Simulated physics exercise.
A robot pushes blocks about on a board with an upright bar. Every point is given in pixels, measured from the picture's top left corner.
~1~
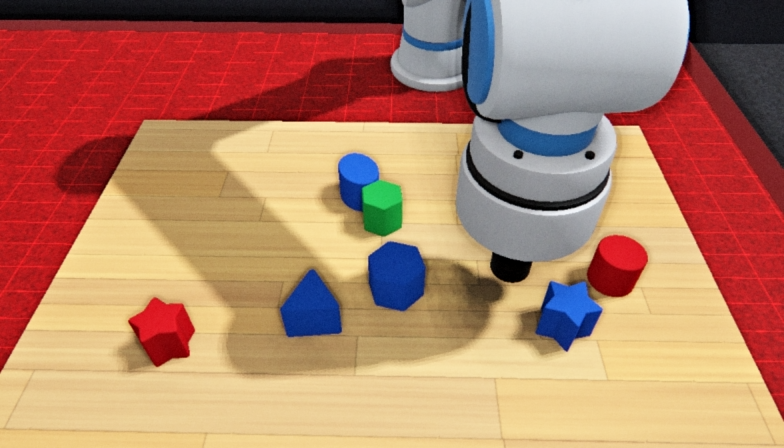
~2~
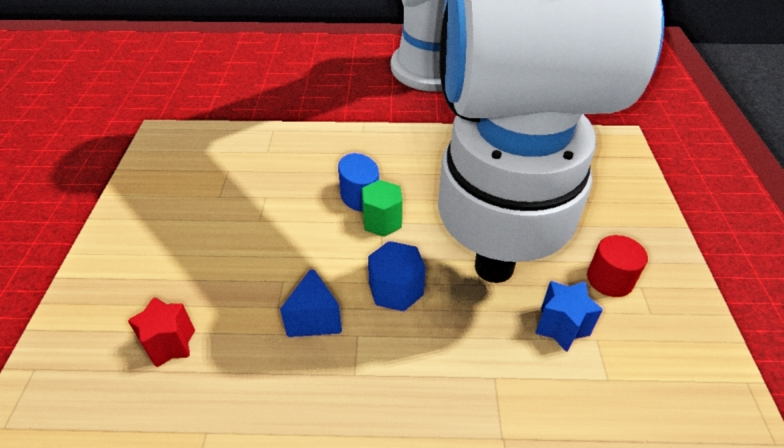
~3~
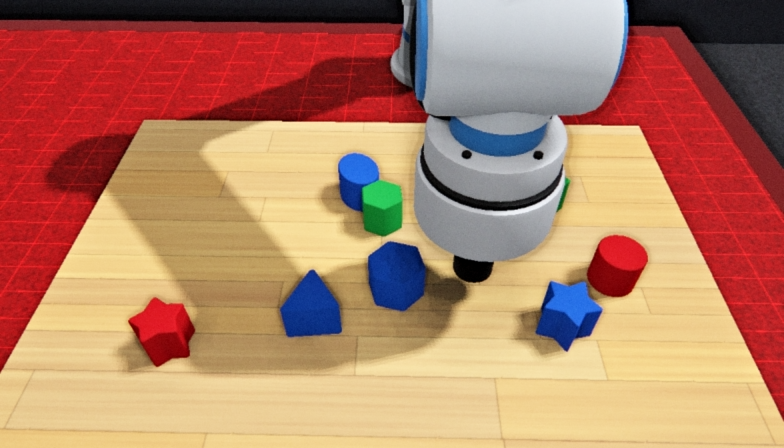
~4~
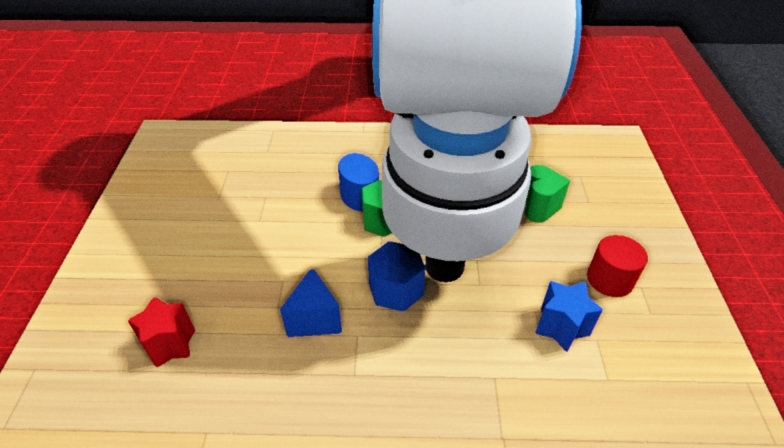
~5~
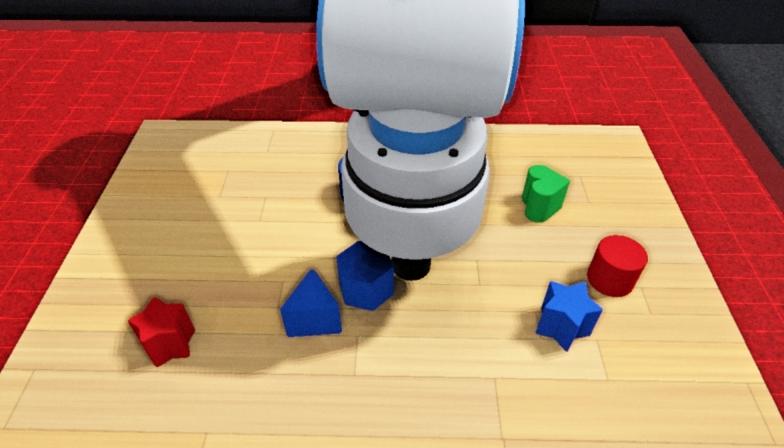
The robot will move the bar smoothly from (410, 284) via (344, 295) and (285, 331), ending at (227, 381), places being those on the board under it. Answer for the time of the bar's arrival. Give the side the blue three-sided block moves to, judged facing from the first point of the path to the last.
It is pushed towards the left-hand side.
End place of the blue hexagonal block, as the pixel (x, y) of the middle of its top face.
I'd place it at (263, 266), taking the centre of its top.
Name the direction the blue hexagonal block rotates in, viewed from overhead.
Clockwise.
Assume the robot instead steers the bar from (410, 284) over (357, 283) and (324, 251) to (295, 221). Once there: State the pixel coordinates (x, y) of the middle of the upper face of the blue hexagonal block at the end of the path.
If I read the scene right, the answer is (289, 252).
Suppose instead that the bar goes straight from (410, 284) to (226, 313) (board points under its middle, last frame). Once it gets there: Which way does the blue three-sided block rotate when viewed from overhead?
Its rotation is counterclockwise.
On the path given first. One third of the way, bar at (341, 277); blue three-sided block at (285, 303), turned 45° anticlockwise; blue hexagonal block at (294, 263), turned 20° clockwise.
Two thirds of the way, bar at (280, 314); blue three-sided block at (250, 335), turned 25° anticlockwise; blue hexagonal block at (263, 266), turned 55° clockwise.
At the end, bar at (219, 364); red star block still; blue three-sided block at (185, 393), turned 40° anticlockwise; blue hexagonal block at (263, 266), turned 55° clockwise.
